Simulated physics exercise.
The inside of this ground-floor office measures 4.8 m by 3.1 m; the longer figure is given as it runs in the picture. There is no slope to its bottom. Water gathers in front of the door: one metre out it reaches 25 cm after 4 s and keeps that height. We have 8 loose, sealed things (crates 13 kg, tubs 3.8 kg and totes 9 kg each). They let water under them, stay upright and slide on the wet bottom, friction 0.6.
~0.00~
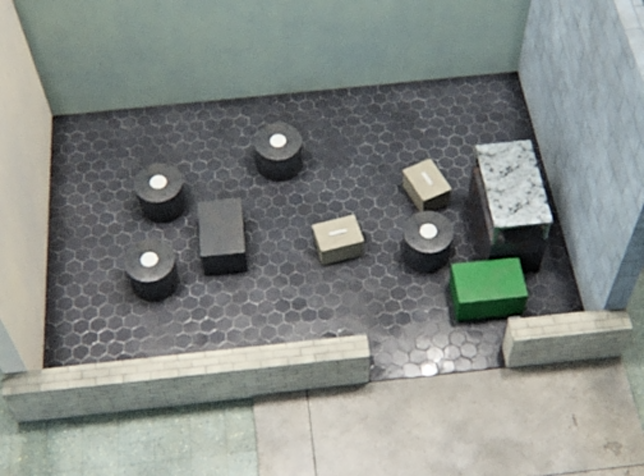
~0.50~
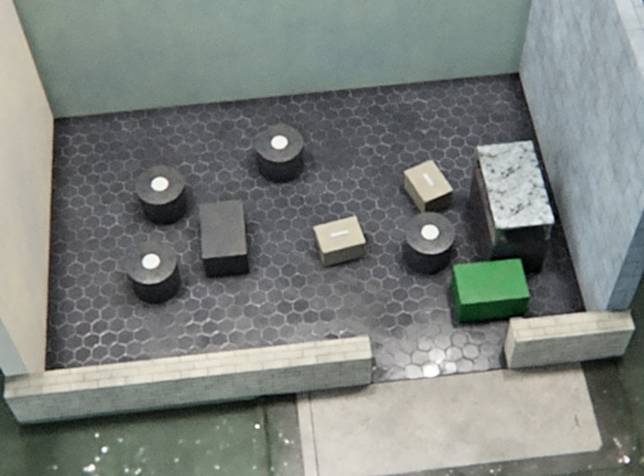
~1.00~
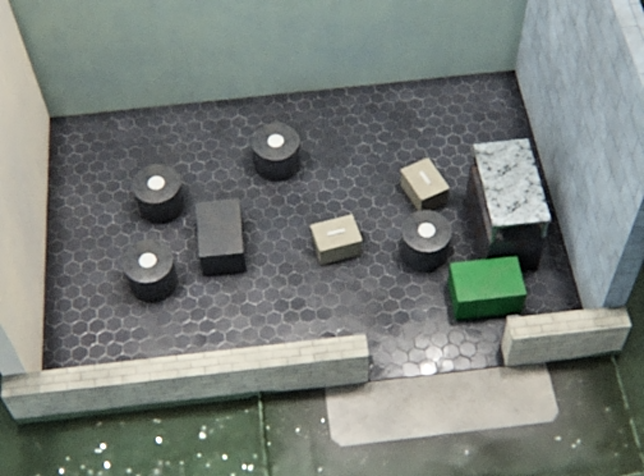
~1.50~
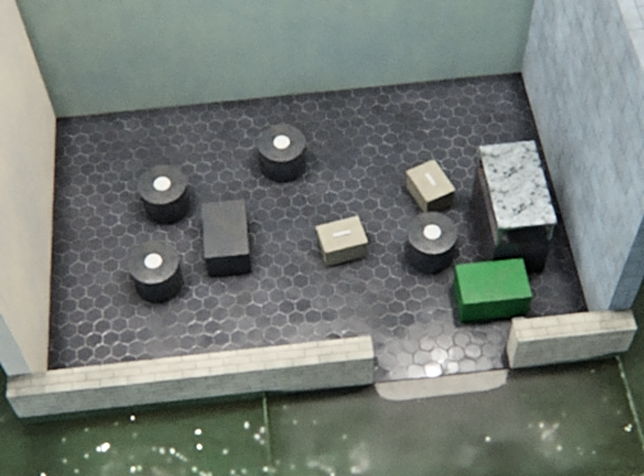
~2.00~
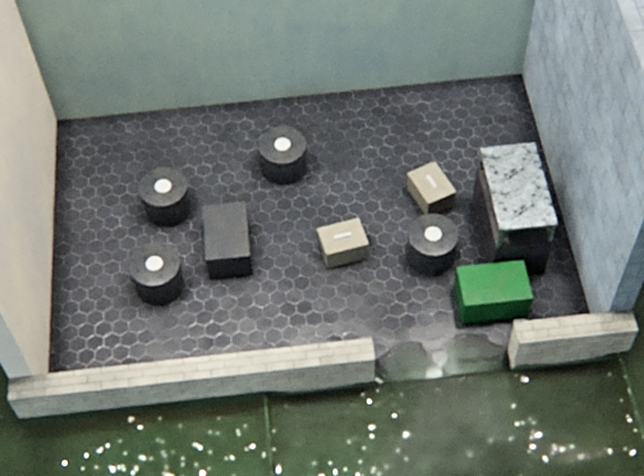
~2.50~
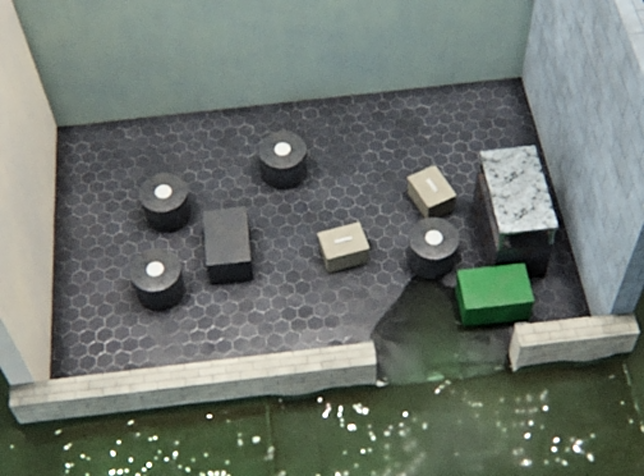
Green water spreads over the pale paving outside, then enters the tiled room through the doorway.
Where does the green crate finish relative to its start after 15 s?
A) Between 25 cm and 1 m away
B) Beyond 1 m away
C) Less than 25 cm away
Option B: Beyond 1 m away.
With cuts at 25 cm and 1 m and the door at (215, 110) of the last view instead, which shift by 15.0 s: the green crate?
Then the green crate would have shifted modestly.
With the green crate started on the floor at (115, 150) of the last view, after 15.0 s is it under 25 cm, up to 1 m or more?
I'd say it goes a long distance.
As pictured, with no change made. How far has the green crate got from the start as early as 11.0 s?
350 cm, give or take.
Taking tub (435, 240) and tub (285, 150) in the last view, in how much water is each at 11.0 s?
Roughly 18 and 14 cm.
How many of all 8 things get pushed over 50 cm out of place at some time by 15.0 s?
Total: 7.
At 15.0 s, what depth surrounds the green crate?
Roughly 17 cm at that moment.
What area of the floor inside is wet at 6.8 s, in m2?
My estimate is roughly 12 m2.
After 3.5 s the green crate is near (497, 280), 0.1 m from its start, aground; 0 afloat.
After 6.8 s the green crate is near (486, 275), 0.1 m from its start, afloat; 5 afloat.
After 11.0 s the green crate is near (191, 123), 3.4 m from its start, afloat; 7 afloat.
After 15.0 s the green crate is near (176, 302), 2.8 m from its start, afloat; 8 afloat.
